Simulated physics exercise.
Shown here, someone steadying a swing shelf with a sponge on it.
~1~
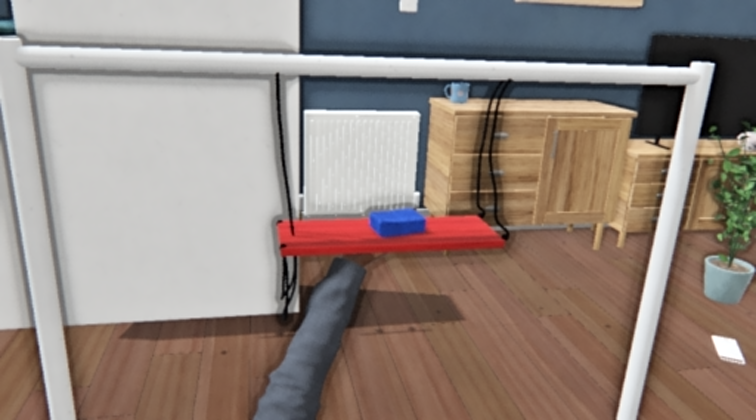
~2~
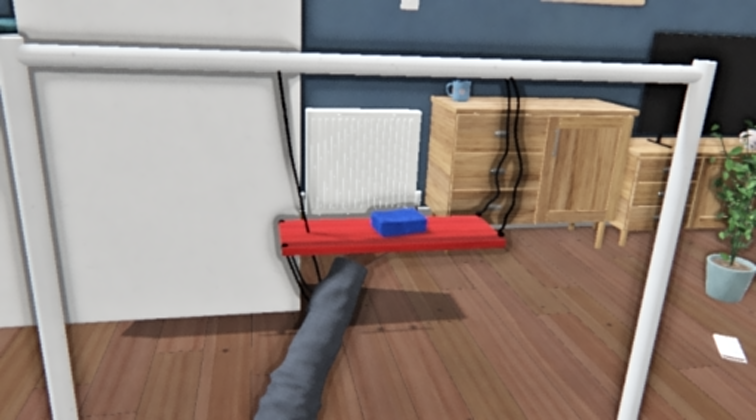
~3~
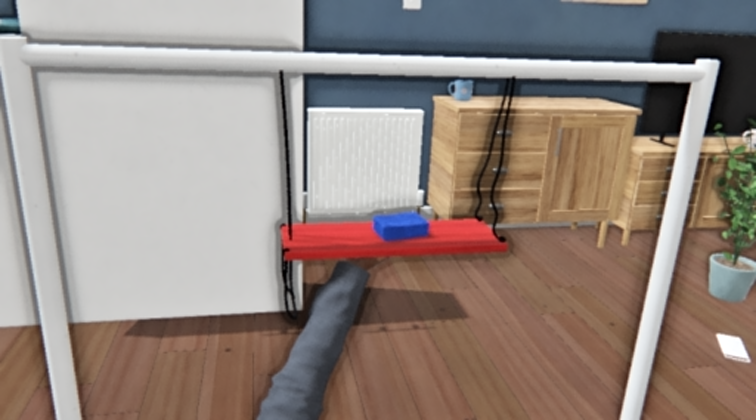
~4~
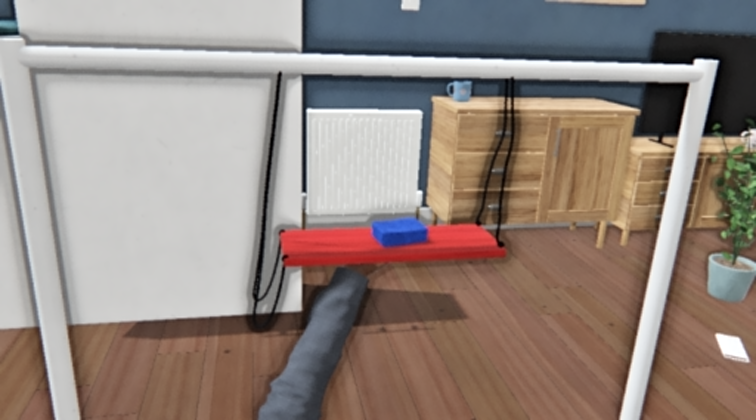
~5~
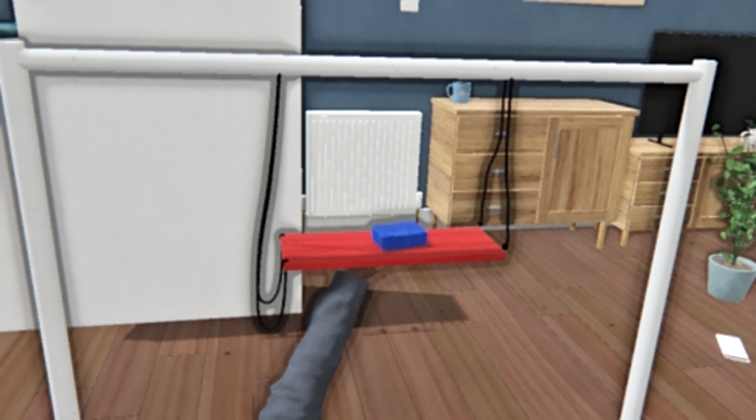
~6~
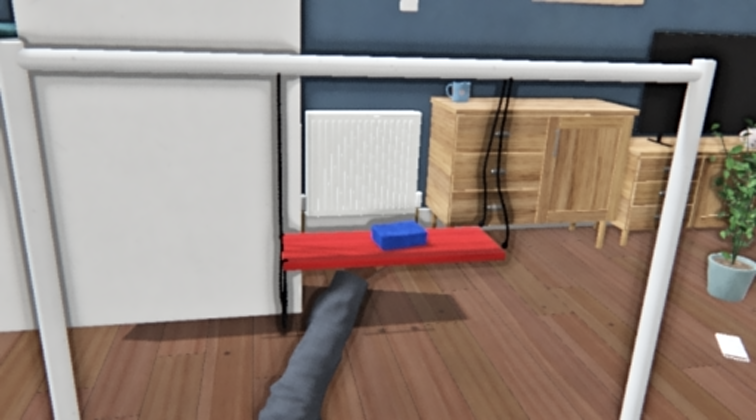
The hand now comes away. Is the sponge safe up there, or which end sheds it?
The sponge slides off to the left.
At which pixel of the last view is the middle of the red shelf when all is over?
It ends at (414, 301).
Then, 0.78 s past the final frame, board tipped 20° down to the left; sponge on the floor.
Then, 1.40 s past the final frame, board tipped 37° down to the left; sponge on the floor.
When it is over, board tipped 38° down to the left; sponge on the floor. The sponge falls from the left end.
